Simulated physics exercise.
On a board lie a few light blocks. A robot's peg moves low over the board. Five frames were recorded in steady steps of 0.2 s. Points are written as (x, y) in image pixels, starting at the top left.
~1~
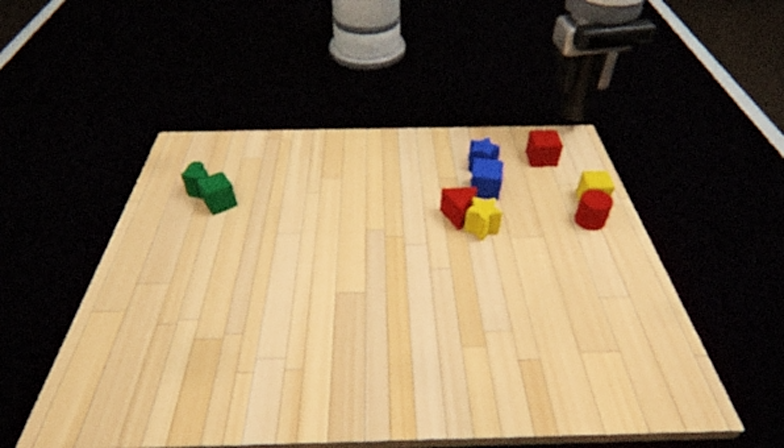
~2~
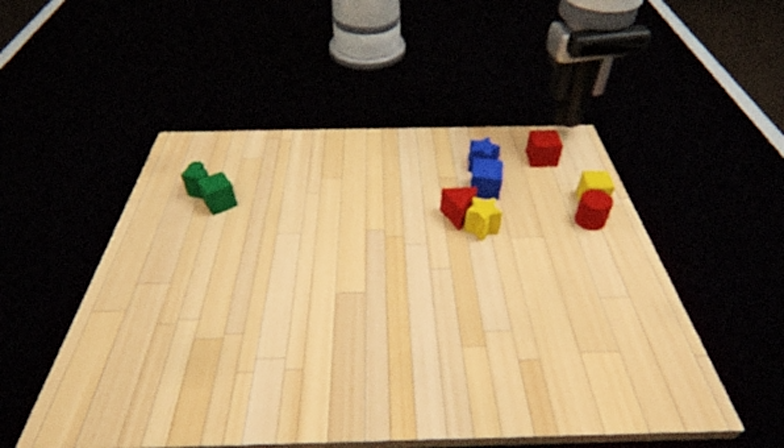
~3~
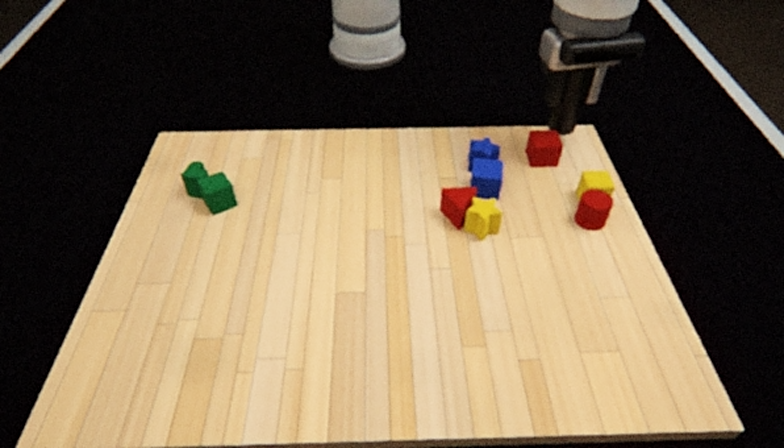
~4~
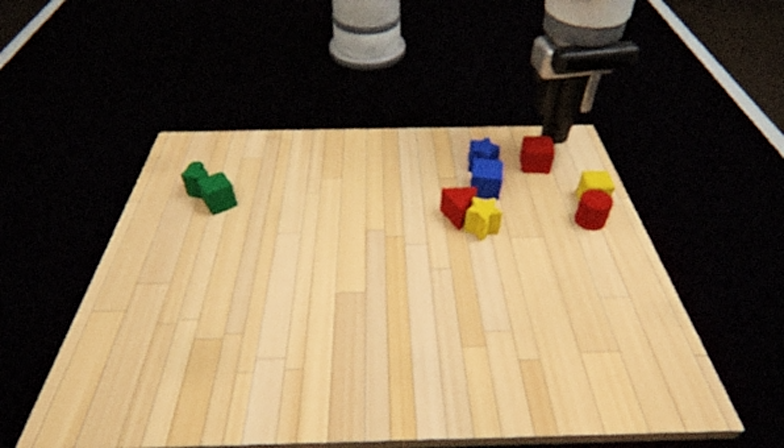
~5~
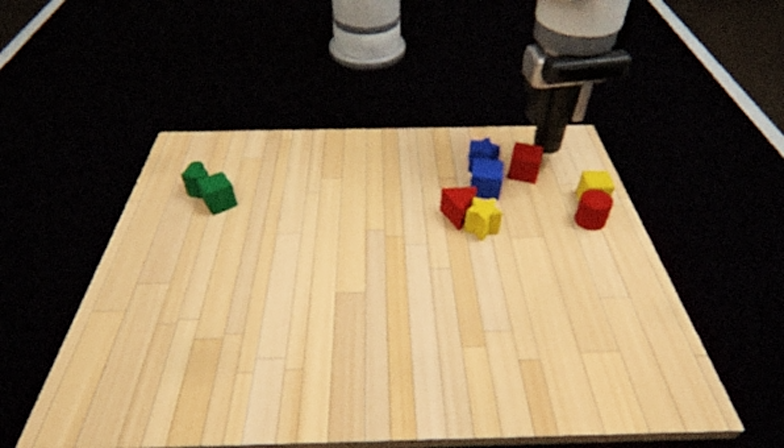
The robot's peg moves in at the board's far edge and pushes the red block left.
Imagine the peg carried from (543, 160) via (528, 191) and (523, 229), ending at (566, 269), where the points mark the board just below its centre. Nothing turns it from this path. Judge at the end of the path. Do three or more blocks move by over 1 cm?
The answer is no.
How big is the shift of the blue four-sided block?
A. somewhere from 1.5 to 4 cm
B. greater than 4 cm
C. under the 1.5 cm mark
A
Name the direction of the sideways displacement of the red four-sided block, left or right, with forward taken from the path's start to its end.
Rightward.
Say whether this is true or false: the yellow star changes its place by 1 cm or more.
False - the claim does not hold.
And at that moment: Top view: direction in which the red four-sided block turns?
It rotates clockwise.
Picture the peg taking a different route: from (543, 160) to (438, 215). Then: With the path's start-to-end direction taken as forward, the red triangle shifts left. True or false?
True.
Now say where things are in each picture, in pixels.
The first frame shows lower end of the peg (573, 114), tops of blocks, yellow star (485, 207), blue four-sided block (488, 168), red four-sided block (547, 137).
The second frame shows peg (567, 121), blocks as before.
The third frame shows peg (561, 129), blocks as before.
The fourth frame shows peg (554, 137), red four-sided block (539, 143).
The fifth frame shows peg (546, 147), yellow star (485, 207), blue four-sided block (488, 168), red four-sided block (528, 152).
What follows on the original path. One third of the way, peg (531, 178); blue four-sided block (471, 170); red four-sided block (502, 169), turned 85° clockwise.
Two thirds of the way, peg (526, 217); blue four-sided block (465, 170); red four-sided block (497, 173), turned 95° clockwise.
At the end, peg (570, 256); yellow star not moved; blue four-sided block (465, 170); red four-sided block (497, 173), turned 95° clockwise.
